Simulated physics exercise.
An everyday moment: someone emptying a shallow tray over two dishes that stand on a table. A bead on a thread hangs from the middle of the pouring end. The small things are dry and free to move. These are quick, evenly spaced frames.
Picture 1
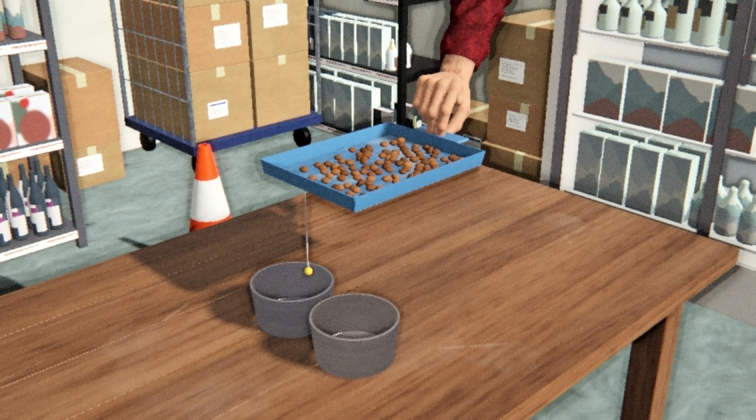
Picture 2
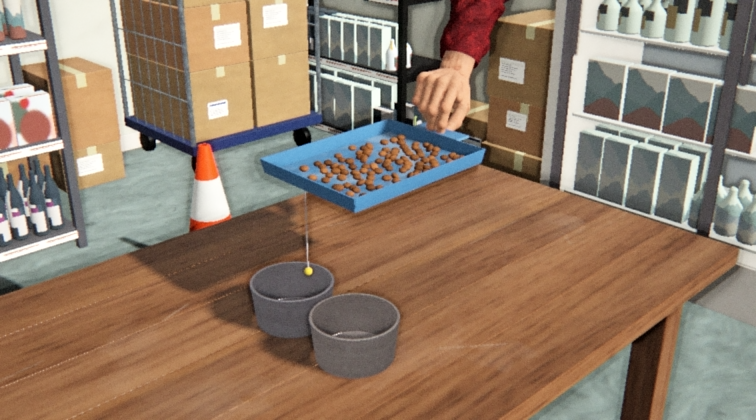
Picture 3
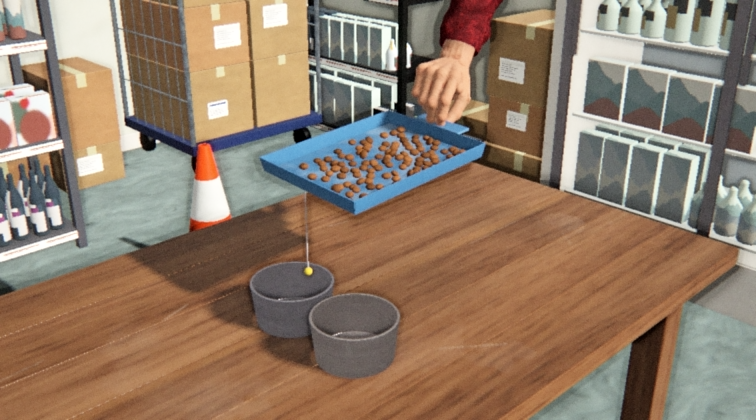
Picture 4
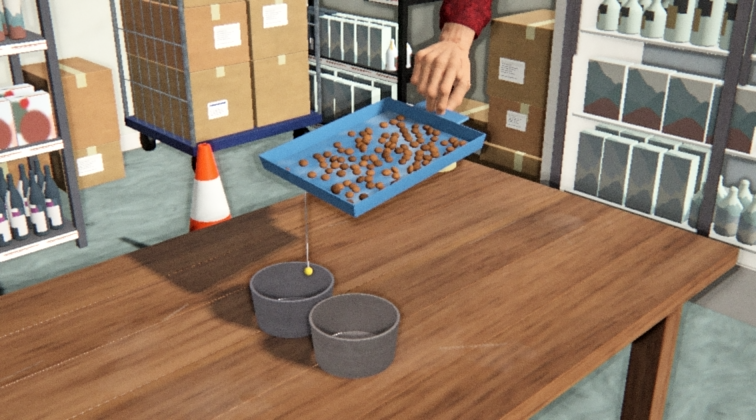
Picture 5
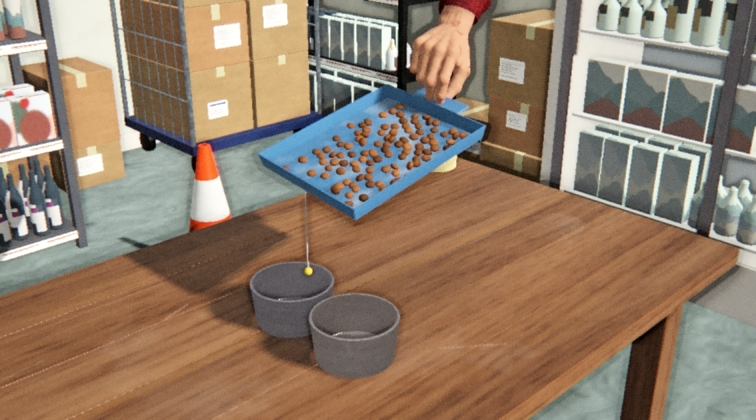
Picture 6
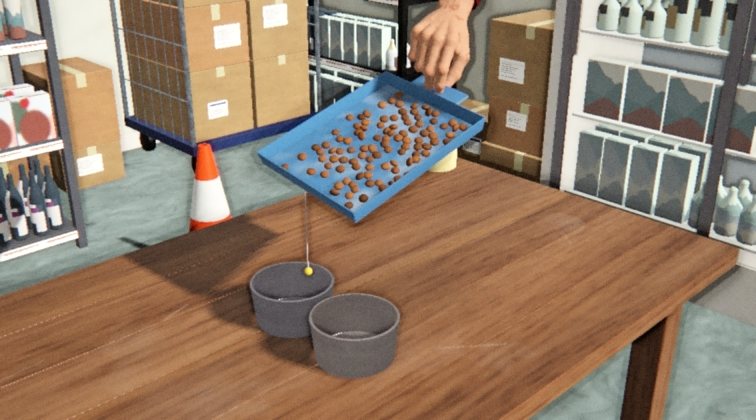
The footage shows a hand holding a shallow blue tray of brown kibble above two grey dishes on a wooden table, gradually raising its far end and tilting it toward the right corner of the near edge.
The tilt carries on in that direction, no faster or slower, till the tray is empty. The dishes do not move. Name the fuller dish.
The right-hand dish gets more.
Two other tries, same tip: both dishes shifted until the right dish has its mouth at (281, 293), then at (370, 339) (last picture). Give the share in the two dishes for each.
The first gives 10 %, the second 50 %.
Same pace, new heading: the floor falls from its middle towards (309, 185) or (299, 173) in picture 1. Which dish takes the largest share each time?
One: The dish on the left. Two: The dish on the left.
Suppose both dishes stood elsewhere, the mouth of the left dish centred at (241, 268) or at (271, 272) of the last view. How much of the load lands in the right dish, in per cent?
In turn 30 and 90 in a hundred.
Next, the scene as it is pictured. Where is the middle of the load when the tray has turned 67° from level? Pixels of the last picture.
Near (350, 194).
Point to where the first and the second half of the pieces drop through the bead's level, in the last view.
Around (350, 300) and then (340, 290).
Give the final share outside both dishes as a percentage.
Some 10 per cent.
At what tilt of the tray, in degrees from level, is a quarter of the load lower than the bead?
Roughly 85°.
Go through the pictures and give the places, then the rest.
The first picture shows corners of the pouring end at (264, 159) and (355, 197), level; middle of the load at (386, 166), bits of dog kibble; left dish at (260, 310); right dish at (322, 349); bead on its thread at (308, 271).
The second picture shows corners of the pouring end at (264, 159) and (355, 197), level; middle of the load at (386, 165).
The third picture shows corners of the pouring end at (263, 157) and (355, 200), tipped barely, lowest at the right corner; middle of the load at (386, 161).
The fourth picture shows corners of the pouring end at (263, 155) and (354, 203), tipped a little, lowest at the right corner; middle of the load at (386, 155).
The fifth picture shows corners of the pouring end at (262, 153) and (354, 207), tipped a little, lowest at the right corner; middle of the load at (385, 149).
The sixth picture shows corners of the pouring end at (261, 152) and (354, 210), tipped clearly, lowest at the right corner; middle of the load at (385, 144); left dish at (260, 310); right dish at (322, 349).
Soon, tray tipped steeply; all on the tray.
A while on, tray tipped past a quarter turn; a small part on the tray; most in the right dish; a small part outside both; a small part in the air.
Towards the end, tray tipped past a quarter turn; nearly all in the right dish; a stray few in the left dish; a small part outside both.
Finally, tray tipped past a quarter turn; nearly all in the right dish; a stray few in the left dish; a small part outside both.
